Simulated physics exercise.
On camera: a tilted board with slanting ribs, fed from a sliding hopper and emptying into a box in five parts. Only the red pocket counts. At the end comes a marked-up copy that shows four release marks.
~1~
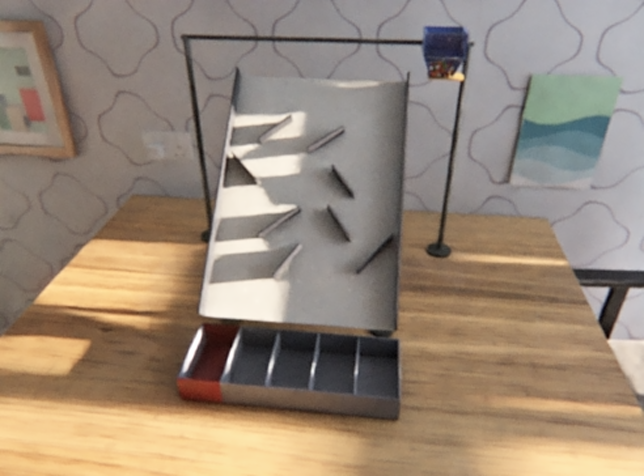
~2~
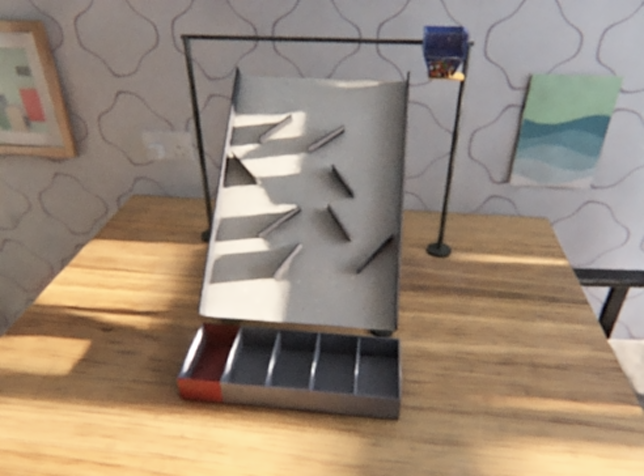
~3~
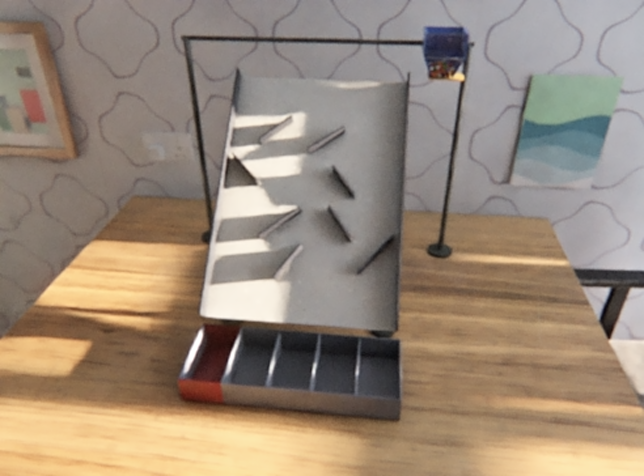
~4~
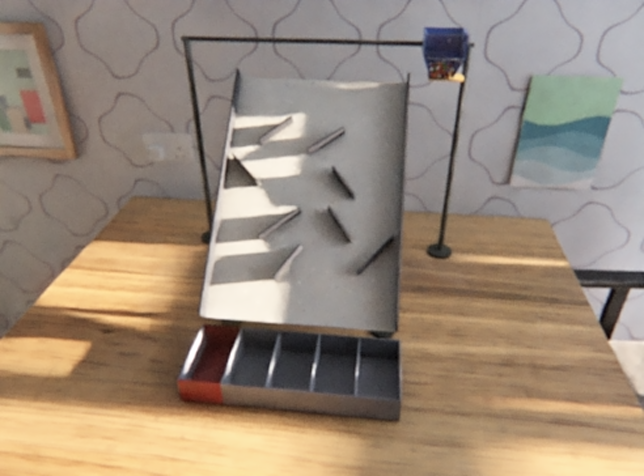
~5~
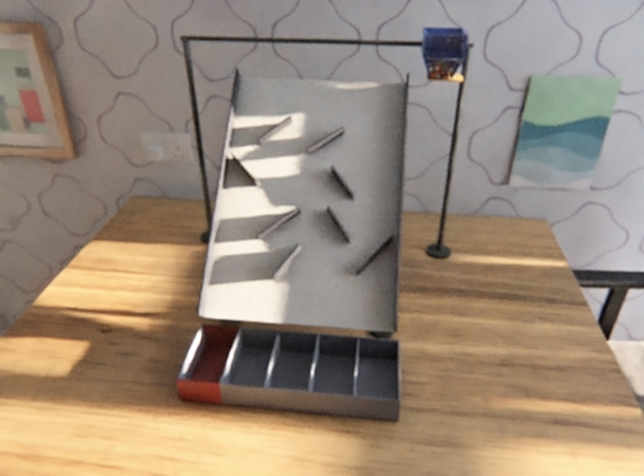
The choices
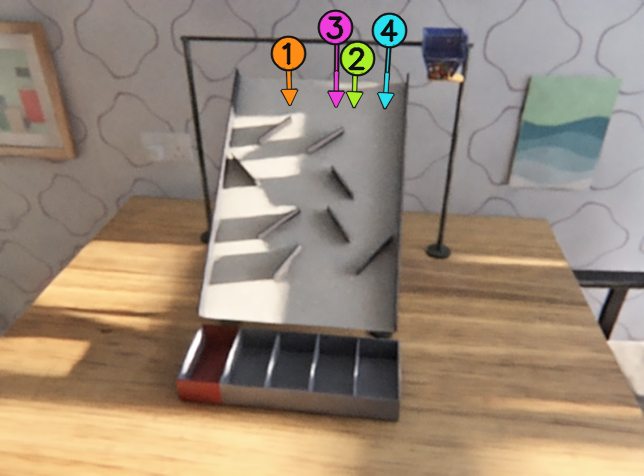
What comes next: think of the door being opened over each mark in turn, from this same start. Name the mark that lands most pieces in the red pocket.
I would pick mark 1.
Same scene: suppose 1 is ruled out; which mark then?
3.
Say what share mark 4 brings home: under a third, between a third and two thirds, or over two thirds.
It is under a third.
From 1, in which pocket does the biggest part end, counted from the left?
It is the first one.
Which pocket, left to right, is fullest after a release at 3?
The first from the left.
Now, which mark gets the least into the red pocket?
4.
On the marked copy, mark 1 meets the board at (289, 99); mark 2 meets the board at (354, 101); mark 3 meets the board at (336, 101); mark 4 meets the board at (385, 102).
For mark 1, nearly all in the red pocket, a small part outside the box.
For mark 2, about a third in the red pocket, about half in other pockets, a small part outside the box.
For mark 3, about two thirds in the red pocket, about a quarter in other pockets, a small part outside the box.
For mark 4, a stray few in the red pocket, nearly all in other pockets, a small part outside the box.
